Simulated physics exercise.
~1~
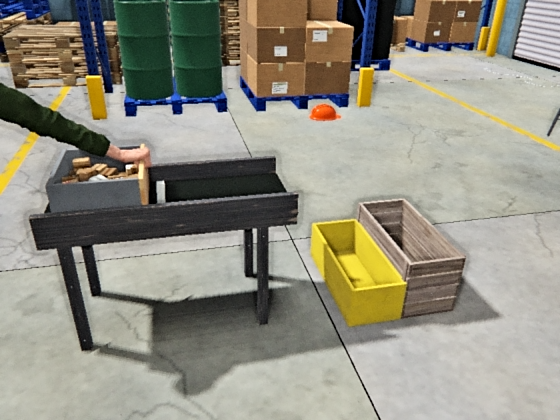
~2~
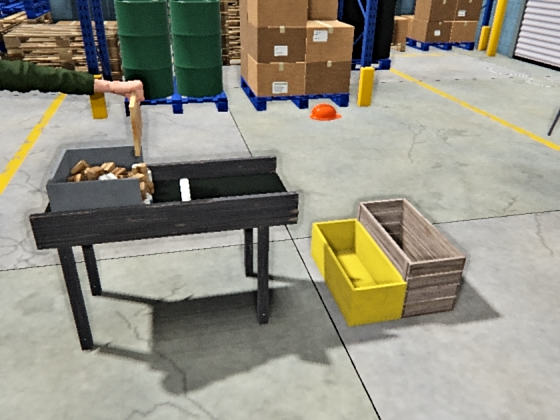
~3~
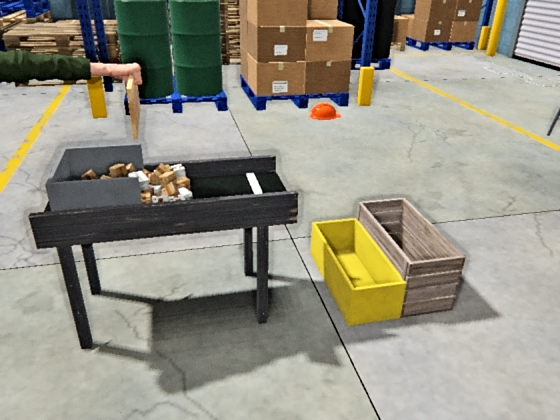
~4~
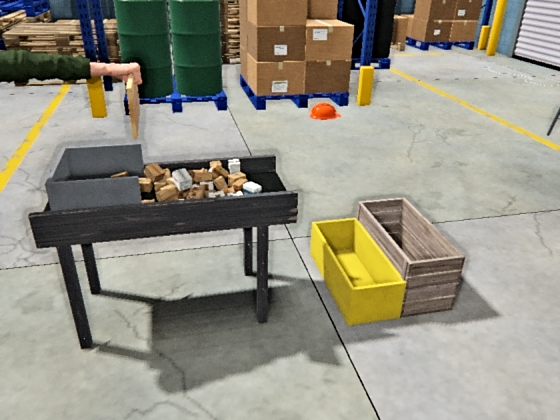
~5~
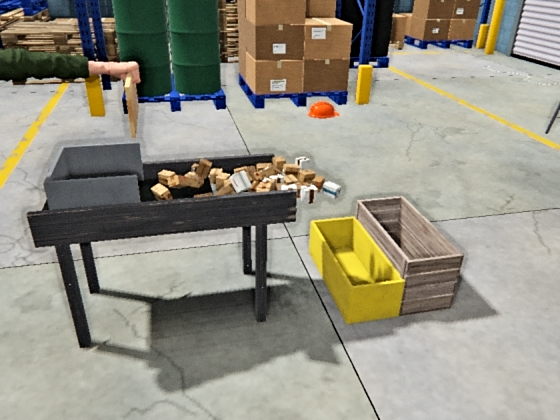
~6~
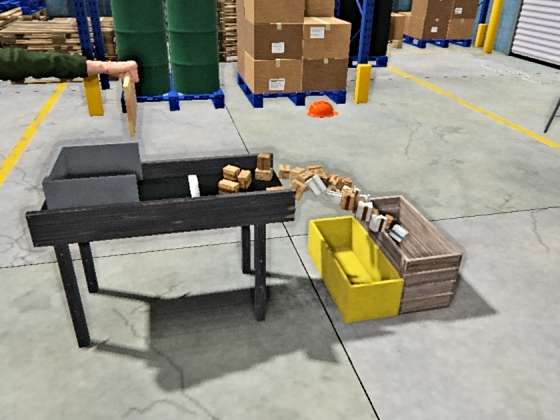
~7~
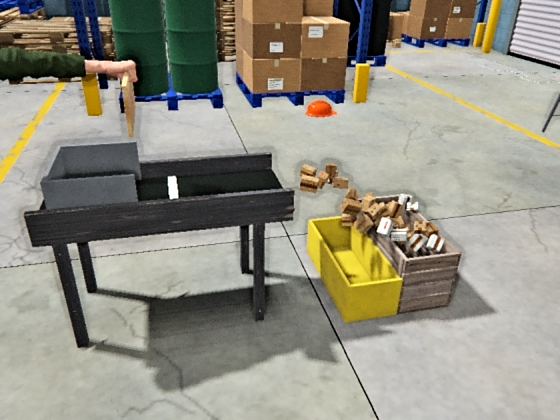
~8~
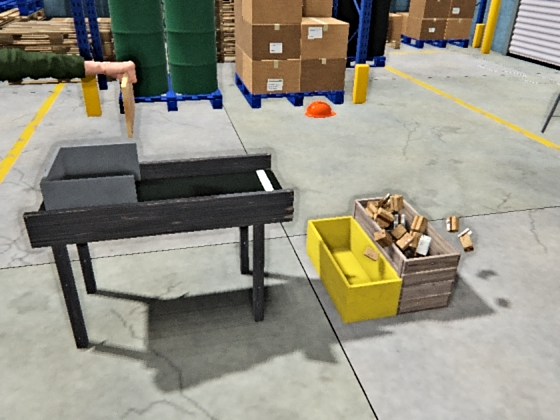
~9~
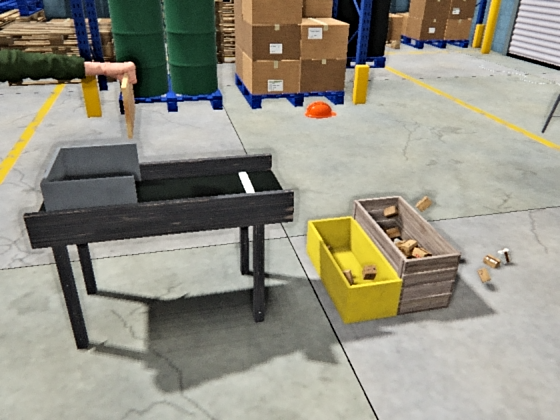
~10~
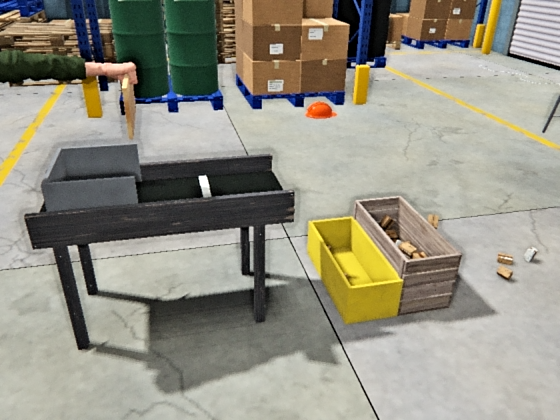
In a warehouse, a belt flings small parcels mostly into a wooden tote, some beyond.
